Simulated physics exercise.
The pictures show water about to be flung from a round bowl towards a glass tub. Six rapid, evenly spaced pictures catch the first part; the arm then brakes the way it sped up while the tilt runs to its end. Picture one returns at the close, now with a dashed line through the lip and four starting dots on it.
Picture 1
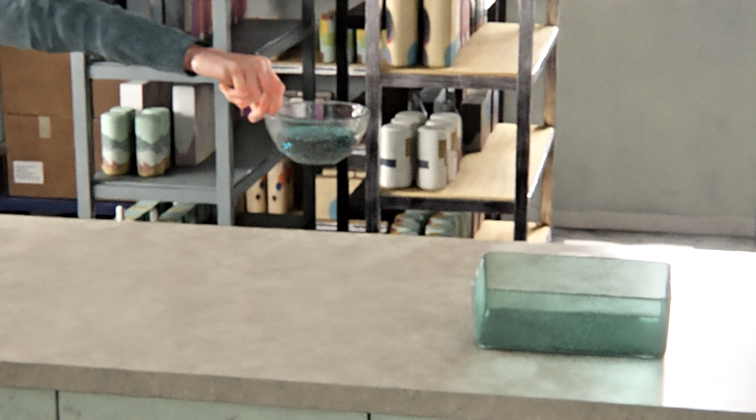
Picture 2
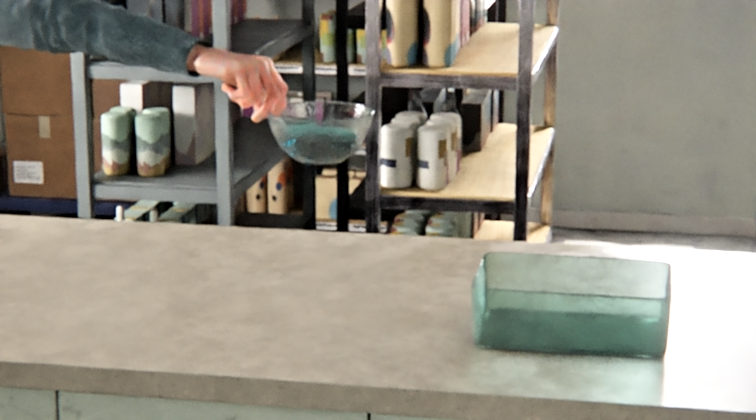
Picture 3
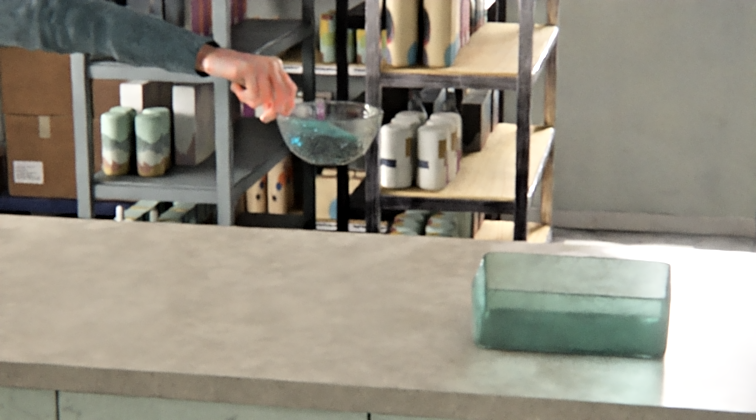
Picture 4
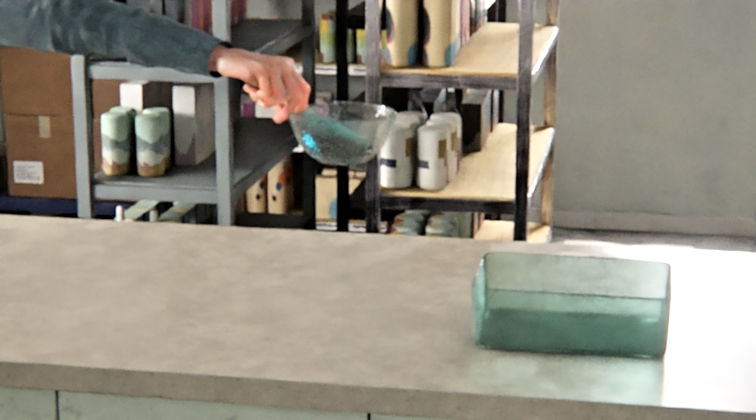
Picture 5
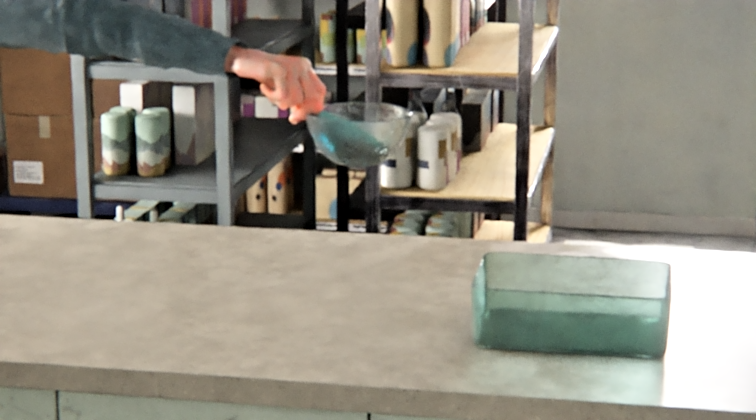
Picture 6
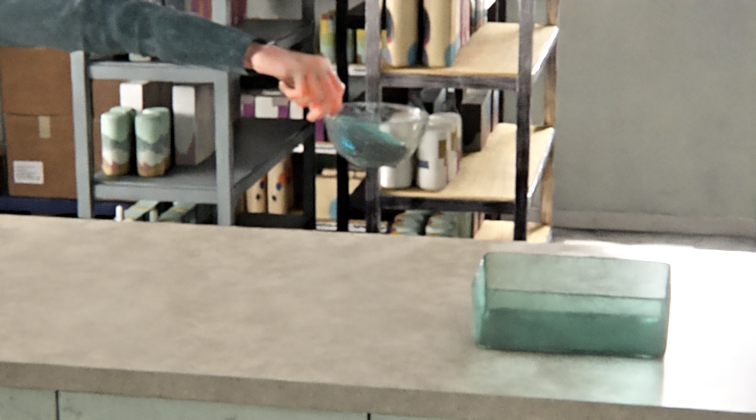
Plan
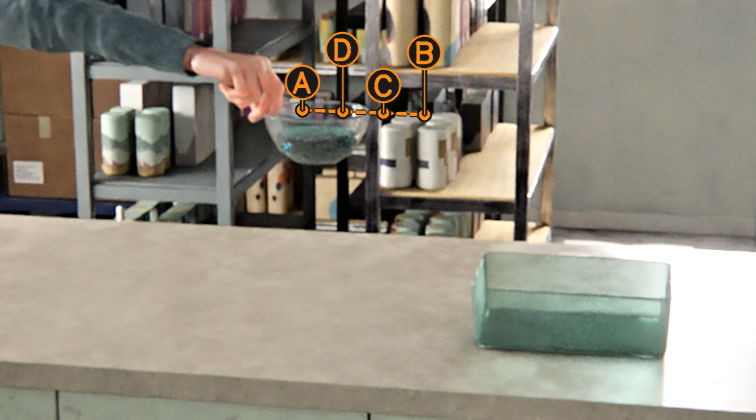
At the start, a hand at the upper left holds a clear round bowl of bluish water above a counter, with a green-tinted glass tub at the right. The hand then carries the bowl a short way rightward, the water shifting and sloshing inside, while the tub stays still.
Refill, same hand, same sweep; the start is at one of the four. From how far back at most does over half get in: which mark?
D.
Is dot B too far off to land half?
No.
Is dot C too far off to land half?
No.
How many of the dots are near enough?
Three of the four.
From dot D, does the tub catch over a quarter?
Yes, it does.
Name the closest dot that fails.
The answer is A.
In orange, A at (302, 110); B at (424, 114); C at (383, 113); D at (342, 111).
For dot A, about 36 % lands in the tub, 59 % falls short and 5 % goes beside or beyond.
For dot B, about 87 % lands in the tub, 7 % falls short and 6 % goes beside or beyond.
For dot C, about 81 % lands in the tub, 8 % falls short and 12 % goes beside or beyond.
For dot D, about 65 % lands in the tub, 26 % falls short and 10 % goes beside or beyond.
